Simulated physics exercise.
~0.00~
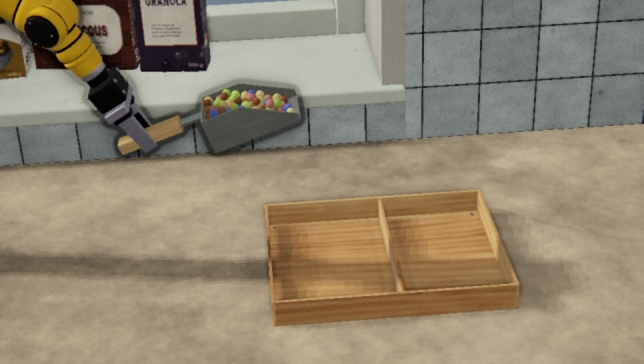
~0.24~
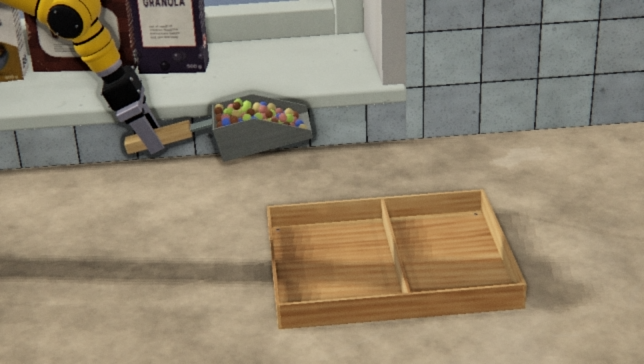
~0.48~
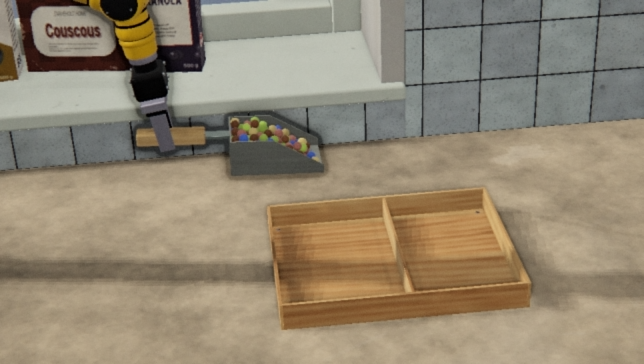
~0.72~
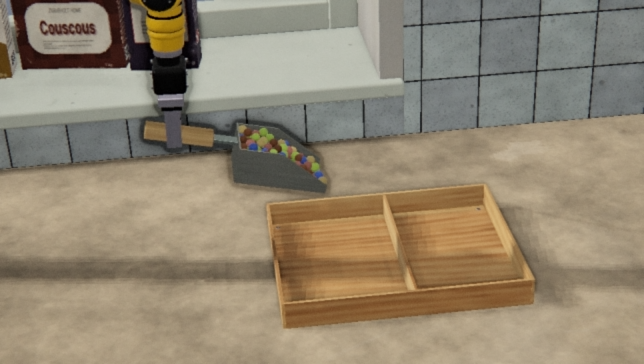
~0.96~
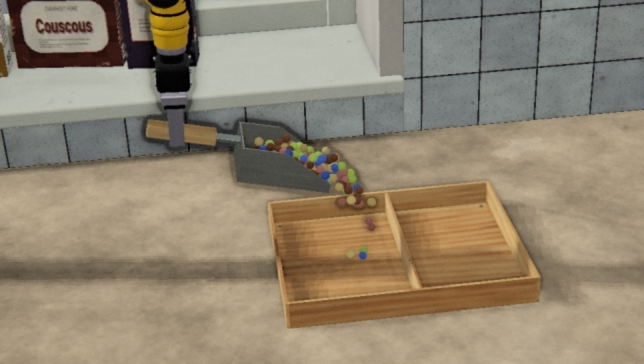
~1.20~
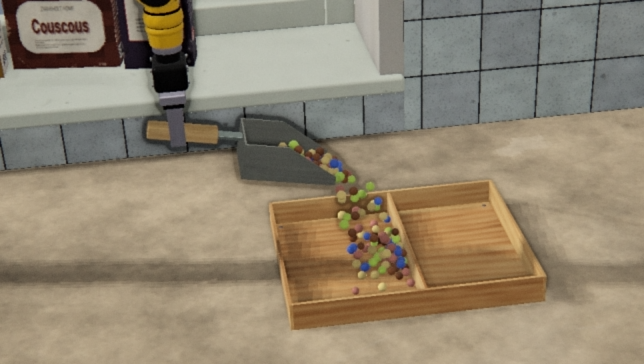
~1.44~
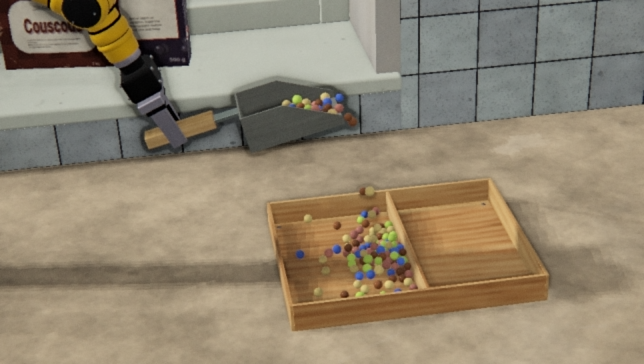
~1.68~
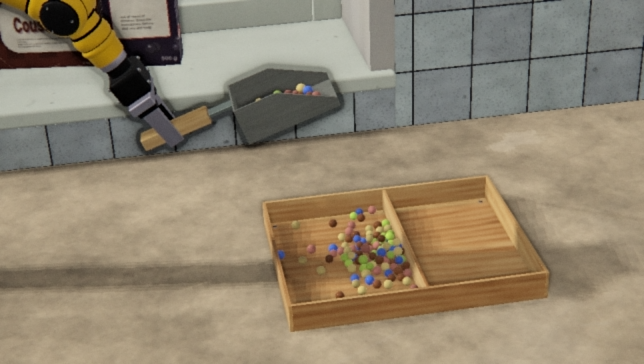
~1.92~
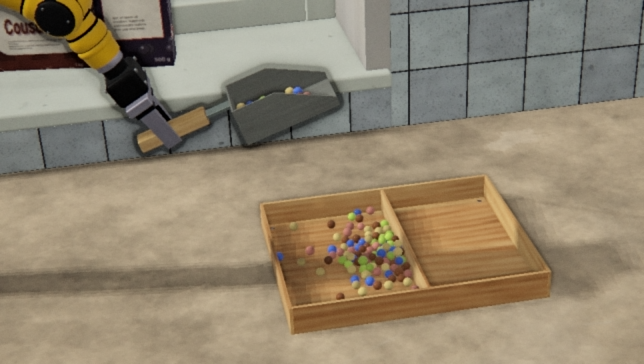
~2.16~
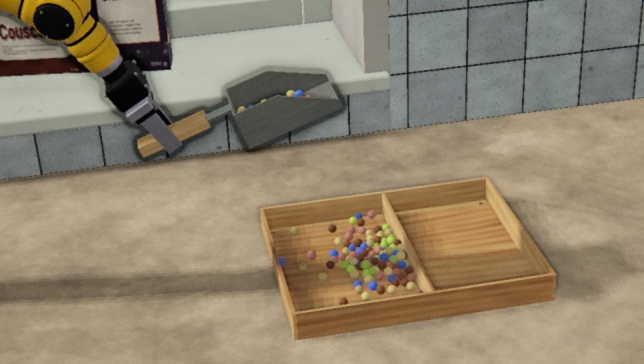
On a mottled countertop below a windowsill with food boxes, a yellow and black robot arm lowers and tips a grey scoop, pouring colourful round sweets into the left part of a divided wooden tray, then raises and levels it, leaving some sweets inside and the right part empty.
